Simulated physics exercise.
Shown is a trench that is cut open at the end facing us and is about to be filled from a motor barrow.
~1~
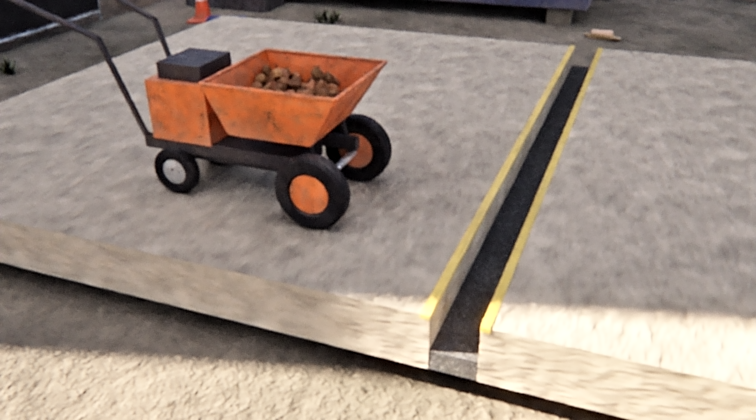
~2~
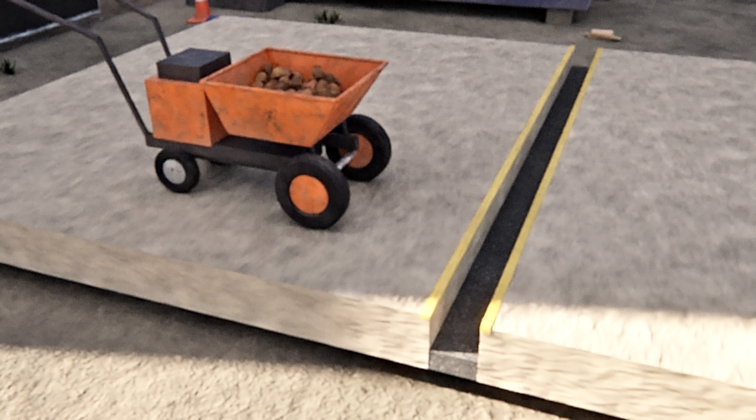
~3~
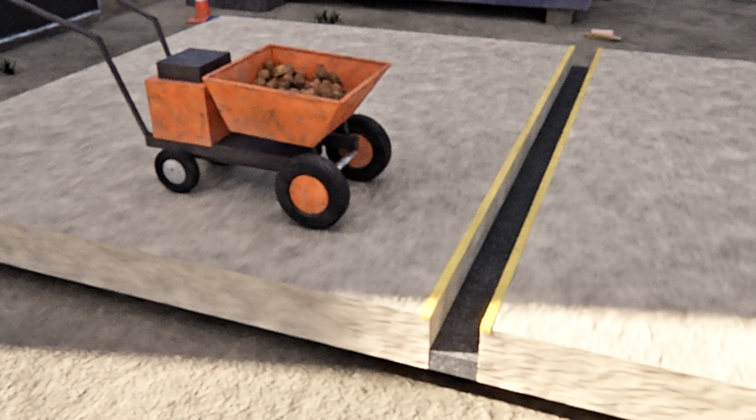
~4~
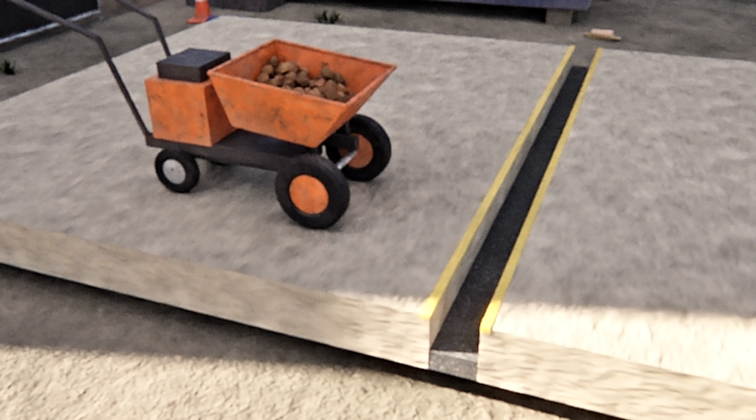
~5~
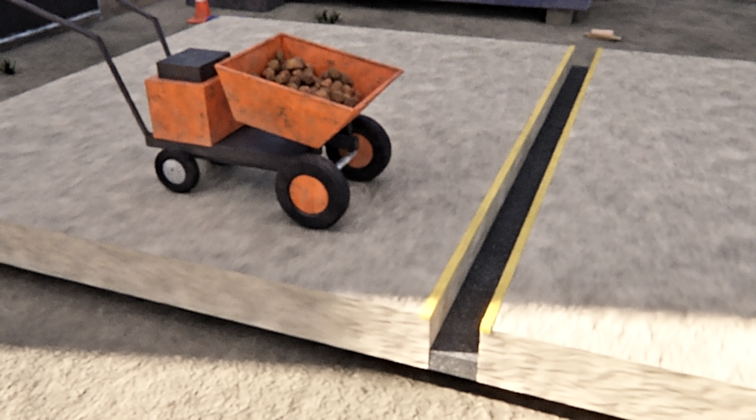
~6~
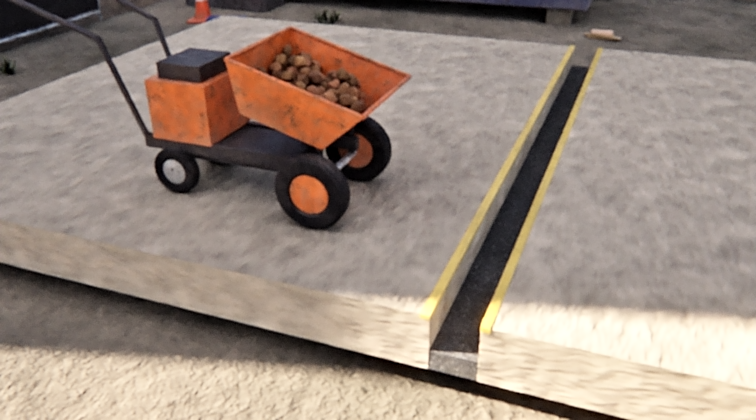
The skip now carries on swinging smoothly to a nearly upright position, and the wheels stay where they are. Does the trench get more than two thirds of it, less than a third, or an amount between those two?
One third to two-thirds.
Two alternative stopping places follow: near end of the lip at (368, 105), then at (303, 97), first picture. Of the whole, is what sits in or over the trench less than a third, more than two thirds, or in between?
Well, for the first stop the answer is above two thirds, and for the second it is under a third.
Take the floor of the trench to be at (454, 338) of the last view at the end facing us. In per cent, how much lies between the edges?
I'd say roughly 40 in a hundred.
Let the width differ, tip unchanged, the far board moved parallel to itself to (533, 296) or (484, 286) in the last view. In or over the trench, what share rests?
Estimated share: Try 1 approx. 50 in a hundred, try 2 approx. 40 in a hundred.
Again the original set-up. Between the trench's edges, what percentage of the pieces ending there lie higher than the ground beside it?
The answer is close to 0 per cent.
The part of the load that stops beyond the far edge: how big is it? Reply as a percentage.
0 per cent.
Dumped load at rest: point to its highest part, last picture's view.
I'd place the summit at about pixel (457, 197).
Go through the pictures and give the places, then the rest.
In the first picture, lip of the skip at (335, 101), level; top of the load at (295, 85), clay clods; first edge of the trench at (445, 278); far edge at (502, 290), the trench under half as wide as the skip, and about as deep as wide.
In the second picture, lip of the skip at (336, 101), level; top of the load at (296, 84).
In the third picture, lip of the skip at (340, 103), tipped barely; top of the load at (287, 81).
In the fourth picture, lip of the skip at (346, 107), tipped a little; top of the load at (291, 78).
In the fifth picture, lip of the skip at (354, 111), tipped a little; top of the load at (285, 76).
In the sixth picture, lip of the skip at (362, 118), tipped clearly; top of the load at (293, 72); first edge of the trench at (445, 278); far edge at (502, 290).
Soon after the last picture, skip tipped steeply; all in the skip.
A little later, skip tipped right over; nearly all in the skip; a small part short of the trench.
Later still, skip tipped right over; about a third in the skip; about a third short of the trench; about a quarter in or heaped over the trench; a stray few beyond it.
By the end, skip tipped right over; about half short of the trench; about half in or heaped over the trench; a stray few beyond it.
